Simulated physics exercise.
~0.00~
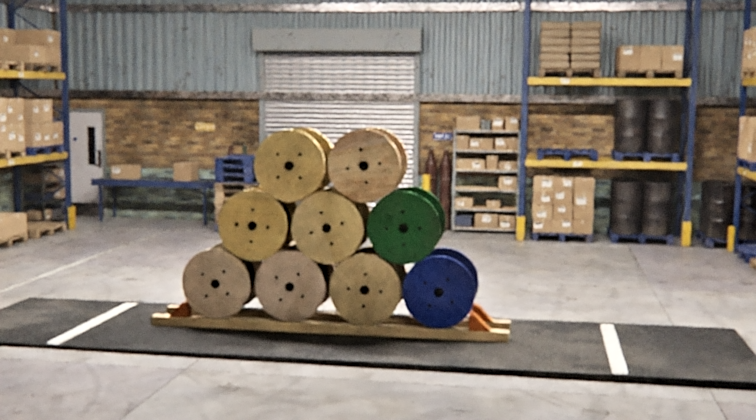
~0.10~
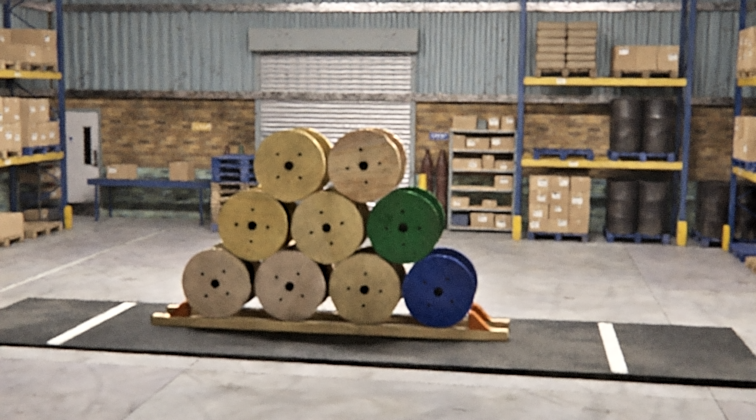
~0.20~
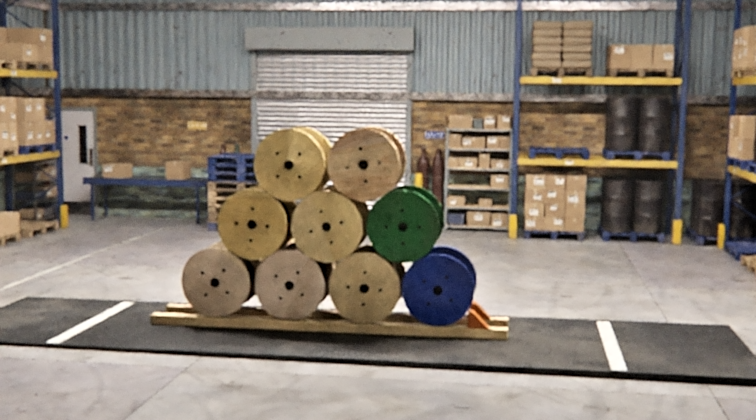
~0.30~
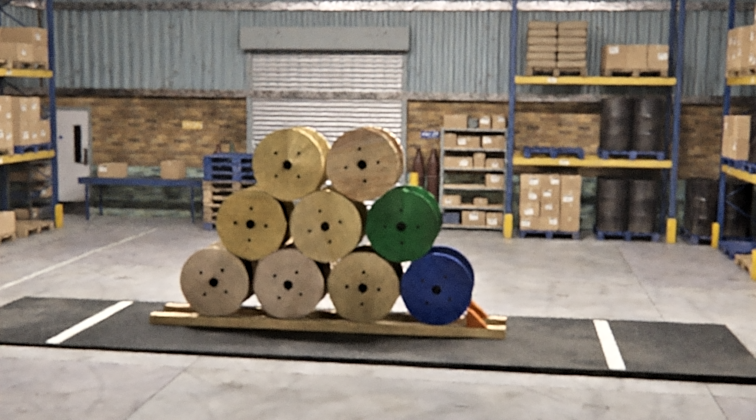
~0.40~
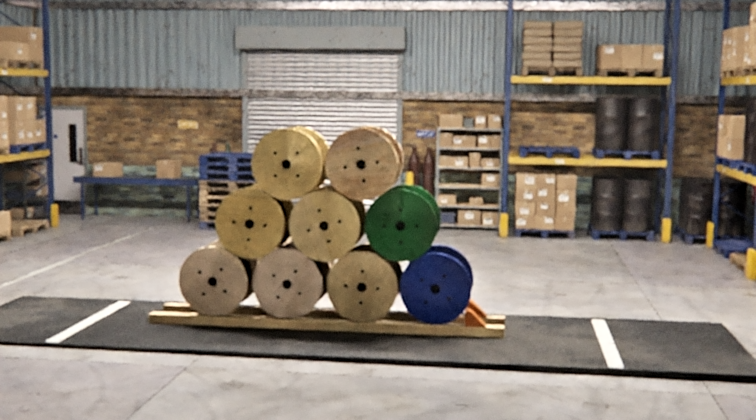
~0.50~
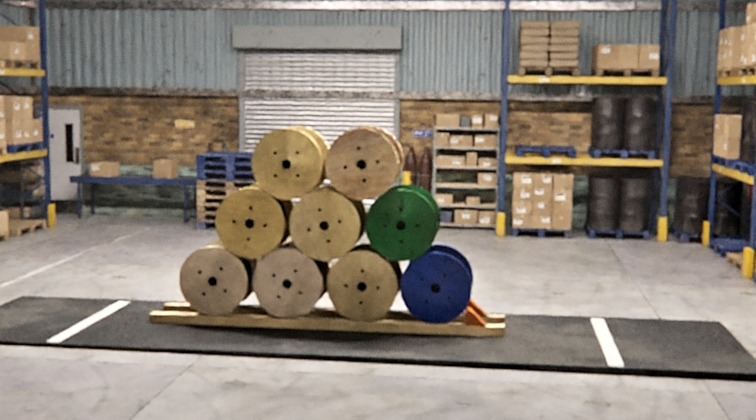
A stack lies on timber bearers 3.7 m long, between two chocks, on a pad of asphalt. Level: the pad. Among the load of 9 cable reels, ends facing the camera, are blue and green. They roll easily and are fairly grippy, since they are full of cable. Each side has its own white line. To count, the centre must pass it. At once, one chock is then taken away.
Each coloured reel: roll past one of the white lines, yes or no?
Blue, no; green, no.
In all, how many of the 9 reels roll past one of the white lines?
Counted up, it is 4.
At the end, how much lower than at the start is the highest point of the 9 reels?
About 65 cm lower.
After 2.2 s, blue is on the bearers, 70 cm from the bearers' right end; green is up on others, 110 cm from the bearers' right end, rolling left; 0 over a line so far.
After 4.6 s, green is on the bearers, 165 cm from the bearers' right end; no change for blue; 3 over a line so far.
At rest (7.4 s), blue is on the bearers, 70 cm from the bearers' right end; green is on the bearers, 165 cm from the bearers' right end; 4 over a line so far.
